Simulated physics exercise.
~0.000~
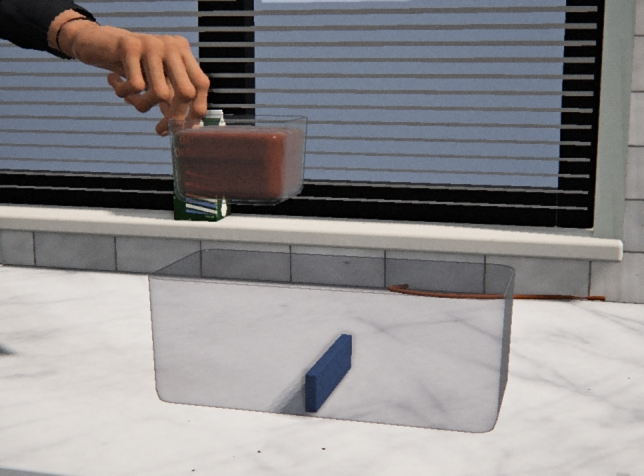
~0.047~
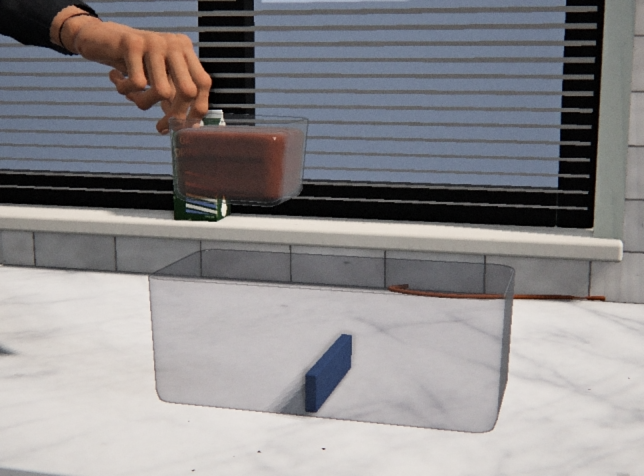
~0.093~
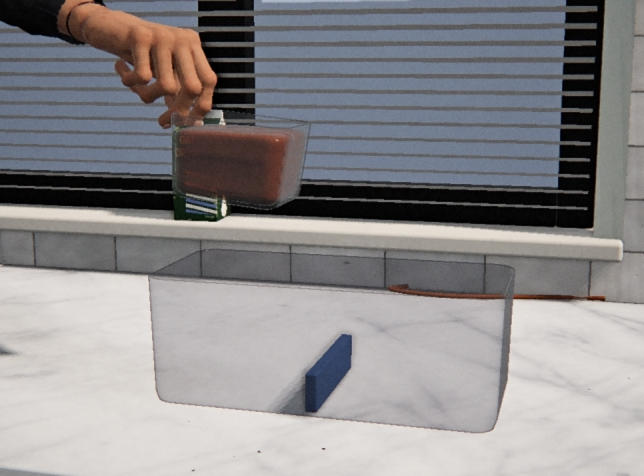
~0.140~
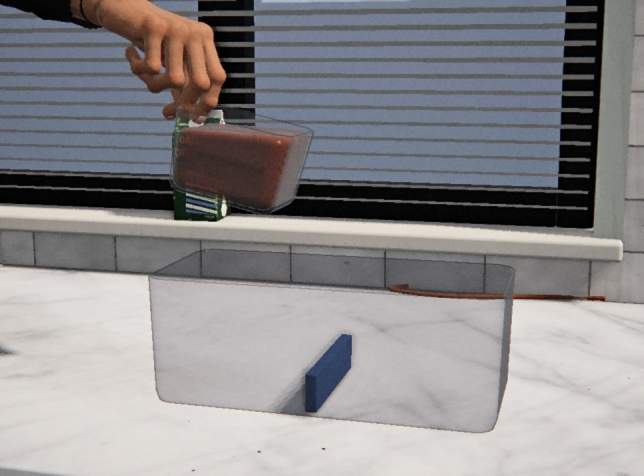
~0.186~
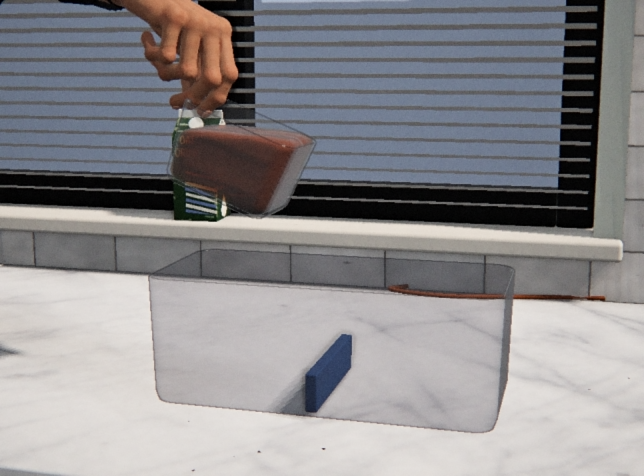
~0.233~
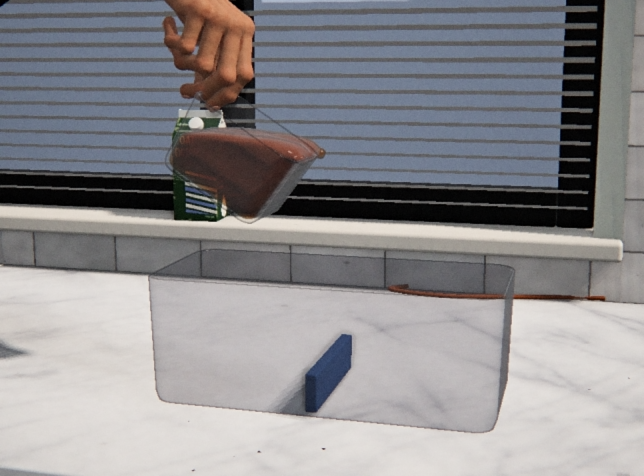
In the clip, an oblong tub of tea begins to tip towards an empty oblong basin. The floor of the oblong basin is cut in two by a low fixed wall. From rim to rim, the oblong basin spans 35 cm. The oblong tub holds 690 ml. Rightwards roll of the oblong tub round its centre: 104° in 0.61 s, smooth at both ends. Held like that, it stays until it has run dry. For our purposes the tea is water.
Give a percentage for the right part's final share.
My figure is 81 %.
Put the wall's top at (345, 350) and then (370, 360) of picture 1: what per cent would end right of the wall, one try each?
One try each: Around 65 percent and then around 35 percent.
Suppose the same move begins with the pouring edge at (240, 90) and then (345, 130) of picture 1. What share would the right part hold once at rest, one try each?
The first try gives around 25 percent, the second around 90 percent.
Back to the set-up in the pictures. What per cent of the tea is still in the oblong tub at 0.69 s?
I'd say some 5 per cent remains.
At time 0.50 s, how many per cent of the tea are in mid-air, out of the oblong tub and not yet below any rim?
About 32 per cent.
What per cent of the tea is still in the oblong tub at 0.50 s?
About 30 per cent.
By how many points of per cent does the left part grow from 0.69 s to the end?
I'd put it at some 5 percent.
After 0.50 s the tilt is 95° and 29 per cent is still to pour, 0 is left of the wall and 38 right of it.
After 0.69 s the tilt is 104° and 5 per cent is still to pour, 13 is left of the wall and 77 right of it.
After 0.89 s the tilt is 104° and 0 per cent is still to pour, 16 is left of the wall and 82 right of it.
After 1.11 s the tilt is 104° and 0 per cent is still to pour, 18 is left of the wall and 81 right of it.
In the end 18 per cent lies left of the wall, 81 right of it and 1 outside.
